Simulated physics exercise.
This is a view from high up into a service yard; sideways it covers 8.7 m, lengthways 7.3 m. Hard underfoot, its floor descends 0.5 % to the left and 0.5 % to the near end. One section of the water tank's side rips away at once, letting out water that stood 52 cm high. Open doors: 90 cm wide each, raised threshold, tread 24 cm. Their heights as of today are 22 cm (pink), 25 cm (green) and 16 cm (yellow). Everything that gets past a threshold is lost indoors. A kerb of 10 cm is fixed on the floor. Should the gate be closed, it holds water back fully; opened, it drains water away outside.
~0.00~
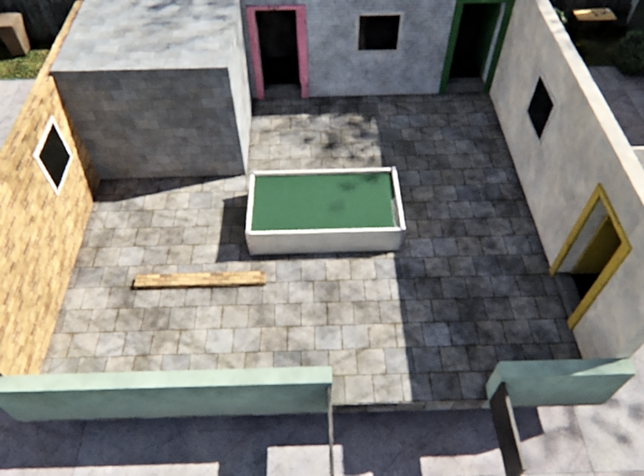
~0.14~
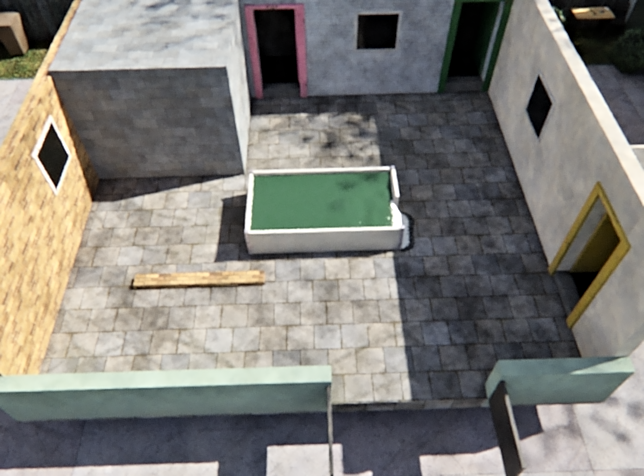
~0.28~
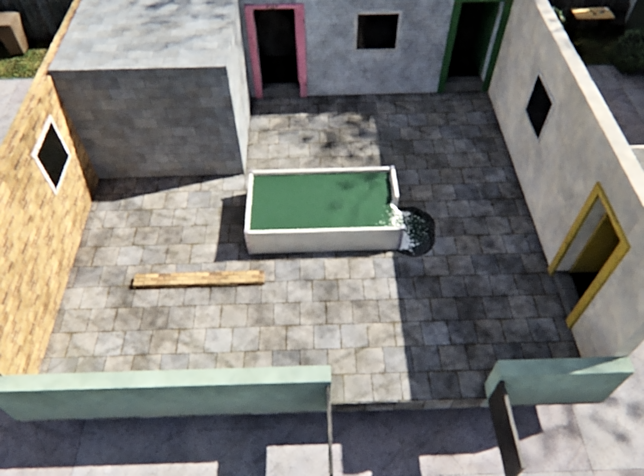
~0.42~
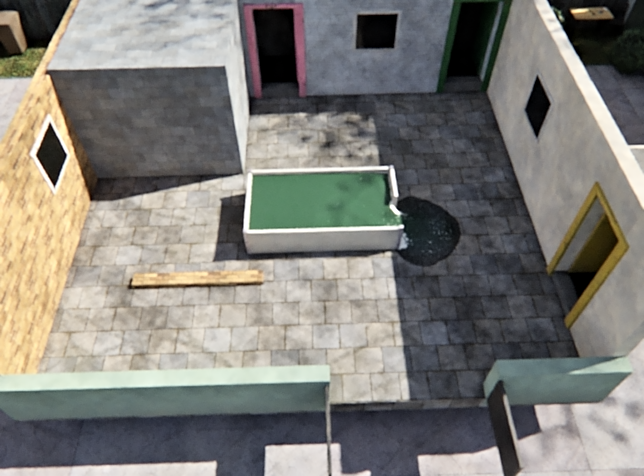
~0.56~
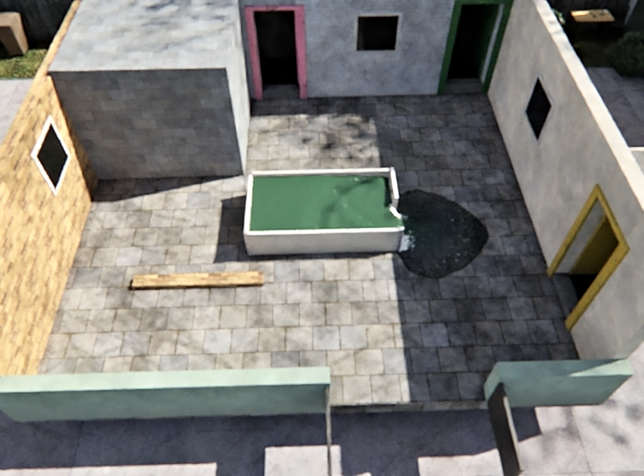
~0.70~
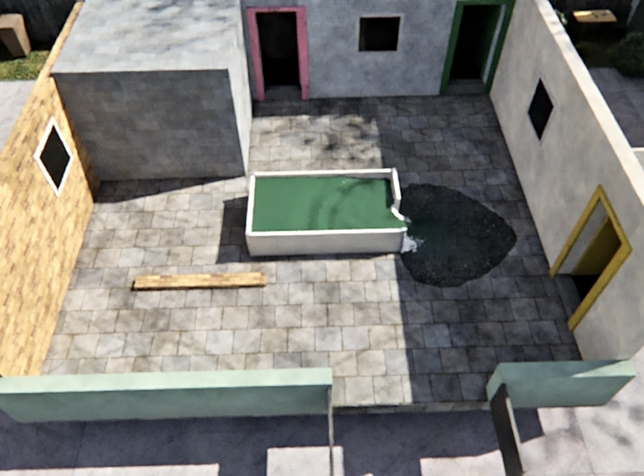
In a paved, walled yard seen from above, a white-sided tank of green water sits still near a wooden beam. The tank's right side breaks open near its front corner, and water pours out, spreading rightward across the paving in a dark, widening patch partway towards the yellow-framed doorway.
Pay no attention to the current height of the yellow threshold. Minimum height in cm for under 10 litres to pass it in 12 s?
I would say 12 cm.
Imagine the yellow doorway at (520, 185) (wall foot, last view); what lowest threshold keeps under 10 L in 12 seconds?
Roughly 11.0 cm.
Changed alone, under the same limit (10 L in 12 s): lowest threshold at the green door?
Roughly 8.0 cm at green.
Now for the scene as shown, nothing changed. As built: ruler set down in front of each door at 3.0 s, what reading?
Pink door 0 cm, green door 0 cm, yellow door 14 cm.
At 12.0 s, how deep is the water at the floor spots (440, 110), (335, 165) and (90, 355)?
Close to 4, 2 and 4 cm deep.
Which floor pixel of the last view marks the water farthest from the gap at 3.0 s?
At about (490, 100).
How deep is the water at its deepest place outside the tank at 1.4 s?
About 27 cm at most.
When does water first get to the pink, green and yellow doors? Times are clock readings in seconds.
Front times - pink: 6.5 s, green: 3.4 s, yellow: 1.4 s.
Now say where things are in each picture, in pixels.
Still water, 52 cm deep, in the water tank at (325, 202); the yellow door at (583, 265) is dry, in the first picture.
The gap is at (396, 226), the front 0.3 m out at (410, 224); the back of the water tank holds 52 cm, in the second picture.
The front is at (431, 233), 0.7 m from the gap at (395, 227); 0.5 m2 of floor is wet, 52 cm left at the back, in the third picture.
The gap is at (394, 227), the front 1.2 m out at (455, 235); the back of the water tank holds 52 cm, in the fourth picture.
The gap is at (395, 228), the front 1.7 m out at (484, 234); the back of the water tank holds 52 cm, in the fifth picture.
The gap is at (397, 229), the front 2.2 m out at (512, 236); the back of the water tank holds 52 cm; the yellow door at (583, 267), 3.1 m from the gap, is still 1.3 m from the nearest water, in the sixth picture.
After 1.4 s water covers 15 % of the floor, deepest (27 cm) near (403, 234); it has not reached the yellow door.
After 3.0 s water covers 20 % of the floor, deepest (23 cm) near (584, 372); 14 cm at the yellow door, 0 litres in over its 16 cm threshold.
After 12.0 s water covers 80 % of the floor, deepest (8 cm) near (565, 384); 6 cm at the yellow door, 0 litres in over its 16 cm threshold.
At the yellow door as built, the water arrived by 1.5 s and peaked near 15 cm at 2.2 s.
Run again over the same 12 s with other heights there, 20 litres in over 10.5 cm, 1 litre over 14.5 cm. The limit of 10 litres is kept from about 12 cm up.
